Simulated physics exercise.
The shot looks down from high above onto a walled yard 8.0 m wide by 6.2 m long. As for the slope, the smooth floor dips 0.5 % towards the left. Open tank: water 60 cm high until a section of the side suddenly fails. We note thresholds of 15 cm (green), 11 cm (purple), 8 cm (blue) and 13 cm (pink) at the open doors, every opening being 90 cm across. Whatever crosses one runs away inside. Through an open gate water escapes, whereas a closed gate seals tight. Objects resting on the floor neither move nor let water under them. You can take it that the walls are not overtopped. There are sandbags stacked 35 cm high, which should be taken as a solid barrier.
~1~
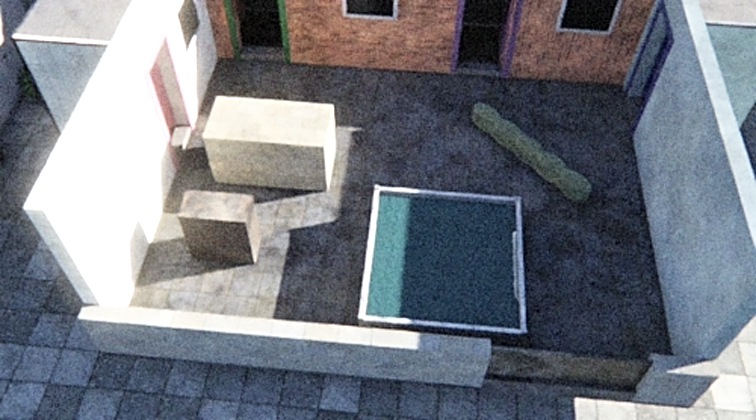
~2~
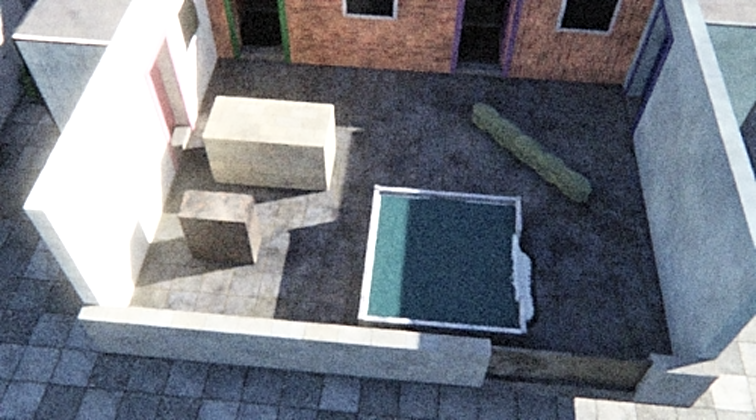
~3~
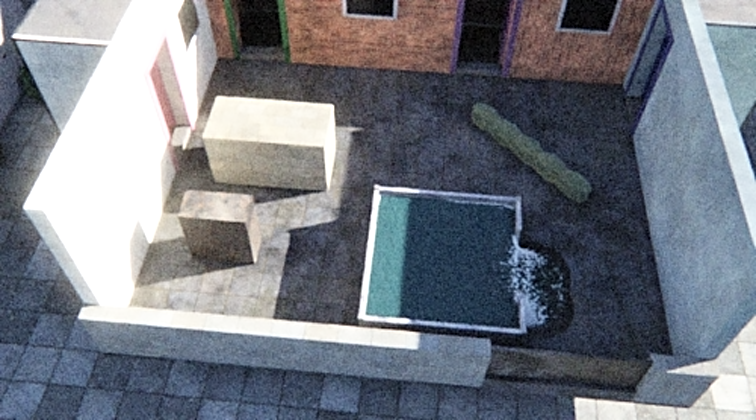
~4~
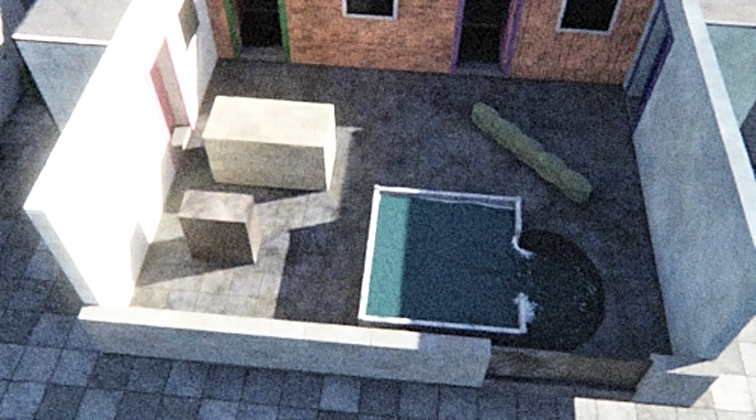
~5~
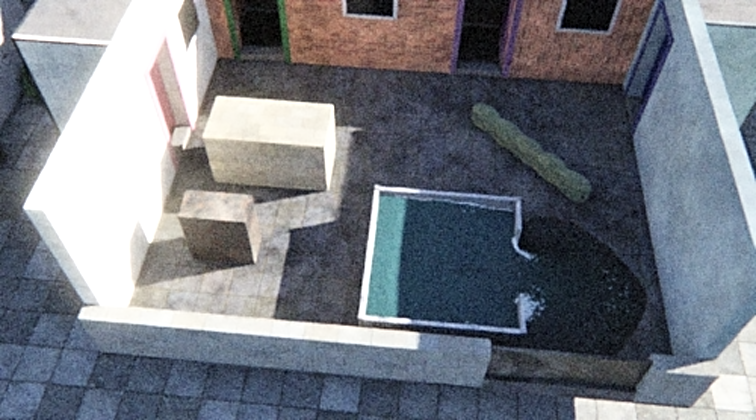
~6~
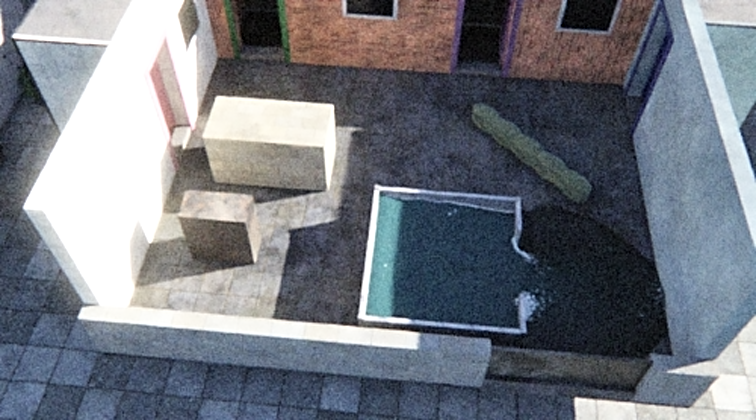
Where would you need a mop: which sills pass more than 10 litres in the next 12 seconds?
My prediction: The green door will hold enough water back; the purple door will hold enough water back; the blue door will not hold enough water back; the pink door will hold enough water back.
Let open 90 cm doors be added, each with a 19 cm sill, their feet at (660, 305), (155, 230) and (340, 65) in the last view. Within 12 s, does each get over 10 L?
Well, the first is on the high side, the second is on the low side, and the third is on the low side.
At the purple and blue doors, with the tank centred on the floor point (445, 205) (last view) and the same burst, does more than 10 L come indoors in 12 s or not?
For the purple door, the amount is acceptable; for the blue door, the amount is acceptable.
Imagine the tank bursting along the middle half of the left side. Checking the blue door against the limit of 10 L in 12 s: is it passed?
Then the blue door ends up within bounds.
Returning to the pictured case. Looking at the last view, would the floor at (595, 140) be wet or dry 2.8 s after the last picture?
By then the spot is drenched.
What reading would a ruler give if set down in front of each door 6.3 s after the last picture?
Depths in cm: Green 2, purple 9, blue 9, pink 0.
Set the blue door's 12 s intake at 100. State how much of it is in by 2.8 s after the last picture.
By then it's near 0% of the total.
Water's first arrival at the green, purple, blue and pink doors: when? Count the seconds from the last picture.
Green 5.5 s, purple 3.0 s, blue 1.4 s, pink 7.5 s.
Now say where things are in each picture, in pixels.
The first frame shows still water, 60 cm deep, in the open tank at (444, 257).
In the second frame, the front is at (528, 322), 0.7 m from the gap at (514, 277); 0.3 m2 of floor is under water; 60 cm left at the back of the open tank.
In the third frame, the front is at (565, 321), 0.9 m from the gap at (513, 279); 1.0 m2 of floor is under water; 60 cm left at the back of the open tank.
In the fourth frame, the front is at (597, 280), 1.3 m from the gap at (513, 279); 2.0 m2 of floor is under water; 60 cm left at the back of the open tank.
In the fifth frame, the front is at (639, 303), 1.9 m from the gap at (513, 279); 3.4 m2 of floor is under water; 60 cm left at the back of the open tank.
In the sixth frame, water pours out at (513, 278) and has run 2.3 m, to (667, 323); typically 5 cm deep outside, 59 cm at the open tank's back.
Then, 0.7 s after the last picture water covers 15 % of the floor and is deepest (44 cm) near (671, 368); green door not reached, purple door not reached, blue door not reached, pink door not reached.
Then, 1.5 s after the last picture water covers 20 % of the floor and is deepest (39 cm) near (657, 291); green door not reached, purple door not reached, blue door 2 cm at the sill, 0 L in, pink door not reached.
Then, 2.8 s after the last picture water covers 30 % of the floor and is deepest (24 cm) near (673, 380); green door not reached, purple door not reached, blue door 6 cm at the sill, 0 L in, pink door not reached.
Then, 6.3 s after the last picture water covers 75 % of the floor and is deepest (18 cm) near (530, 355); green door 2 cm at the sill, 0 L in, purple door 9 cm at the sill, 0 L in, blue door 9 cm at the sill, 23 L in, pink door not reached.
Then, 11.3 s after the last picture water covers 95 % of the floor and is deepest (13 cm) near (219, 58); green door 11 cm at the sill, 0 L in, purple door 7 cm at the sill, 0 L in, blue door 9 cm at the sill, 51 L in, pink door 9 cm at the sill, 0 L in.
